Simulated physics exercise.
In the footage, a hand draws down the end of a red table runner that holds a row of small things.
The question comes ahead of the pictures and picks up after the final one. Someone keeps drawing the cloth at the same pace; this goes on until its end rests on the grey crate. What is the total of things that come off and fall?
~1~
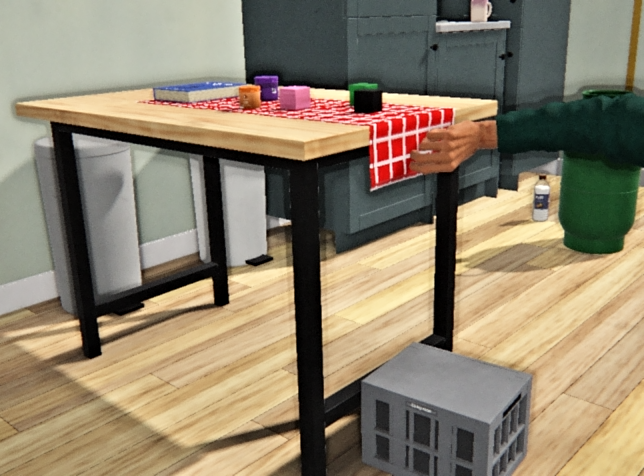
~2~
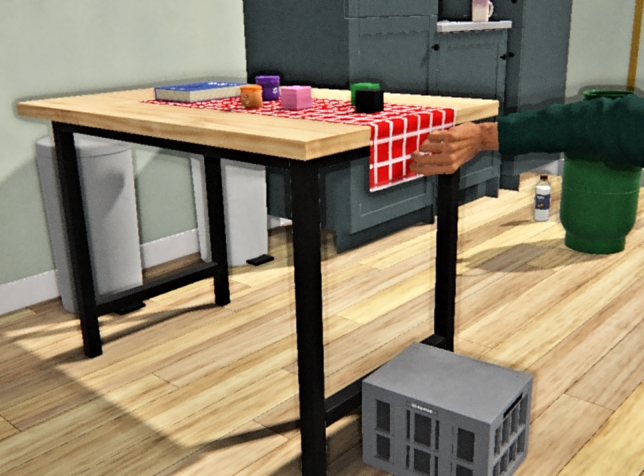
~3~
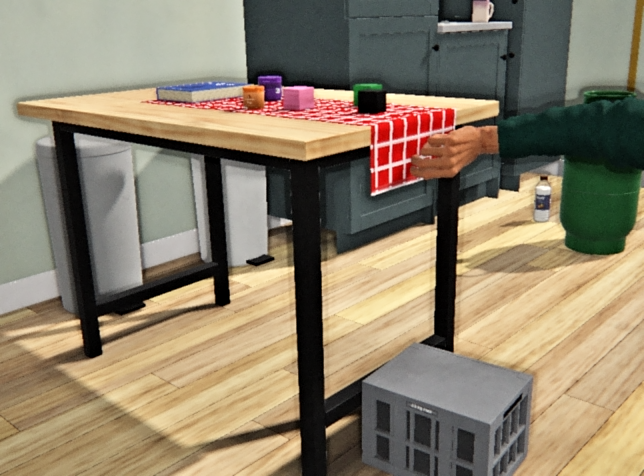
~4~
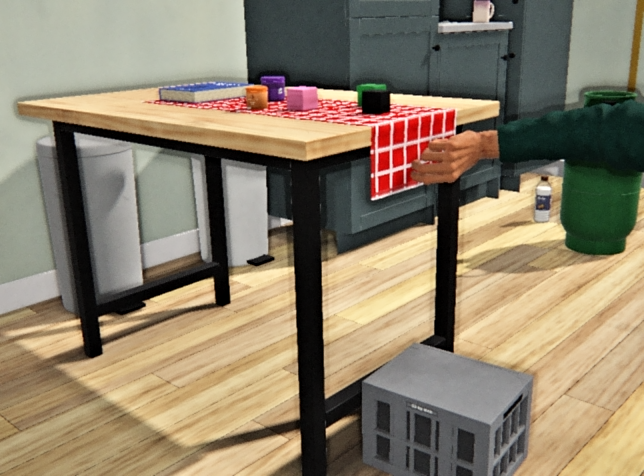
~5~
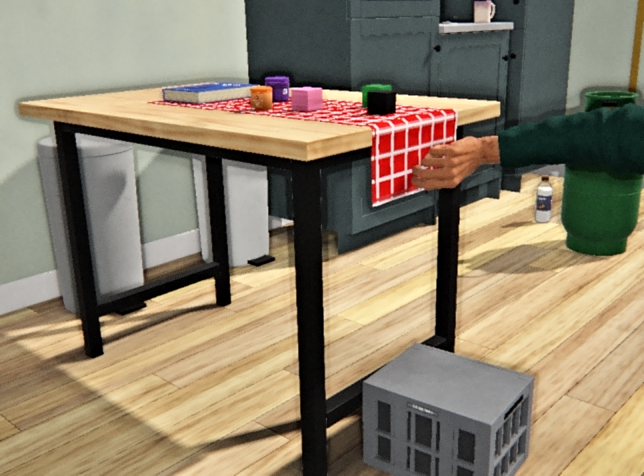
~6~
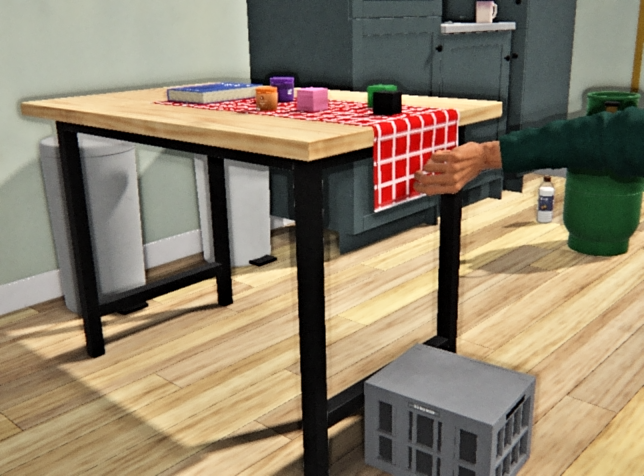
The total is four.
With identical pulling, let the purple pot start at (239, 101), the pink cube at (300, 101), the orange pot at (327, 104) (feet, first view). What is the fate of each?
Well, the purple pot is safe, the pink cube is dislodged, and the orange pot is dislodged.
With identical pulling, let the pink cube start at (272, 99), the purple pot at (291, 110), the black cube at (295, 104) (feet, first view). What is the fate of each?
I reckon the pink cube hangs on, the purple pot takes a fall and the black cube takes a fall.
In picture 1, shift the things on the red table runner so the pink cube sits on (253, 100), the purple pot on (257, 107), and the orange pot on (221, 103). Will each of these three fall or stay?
The pink cube is still on top, the purple pot is off the top and the orange pot is still on top.
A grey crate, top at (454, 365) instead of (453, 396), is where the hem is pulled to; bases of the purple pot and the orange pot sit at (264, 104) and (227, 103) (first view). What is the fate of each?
Purple pot: Safe; orange pot: Safe.
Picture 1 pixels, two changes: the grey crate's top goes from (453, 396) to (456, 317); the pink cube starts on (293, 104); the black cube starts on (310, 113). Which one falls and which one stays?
Result - the pink cube stays put, and the black cube comes off.
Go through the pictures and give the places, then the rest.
Hem (370, 191); black cube (368, 90); green cube (363, 84); pink cube (295, 88); orange pot (249, 87); purple pot (266, 77); top of the crate (453, 396), in the first picture.
Hem (370, 191); black cube (370, 90), in the second picture.
Hem (372, 195); green cube (368, 85), in the third picture.
Hem (372, 200); pink cube (302, 88); top of the crate (454, 397), in the fourth picture.
Hem (373, 206); orange pot (261, 88), in the fifth picture.
Hem (375, 212); black cube (388, 91); green cube (382, 86); pink cube (312, 89); orange pot (266, 88); purple pot (282, 78), in the sixth picture.
Early on, hem near (419, 282); black cube and green cube gone.
Midway, hem near (421, 352); black cube, green cube and pink cube gone.
Finally, hem on the crate; black cube, green cube, pink cube and orange pot gone. The count of fallen things is four.
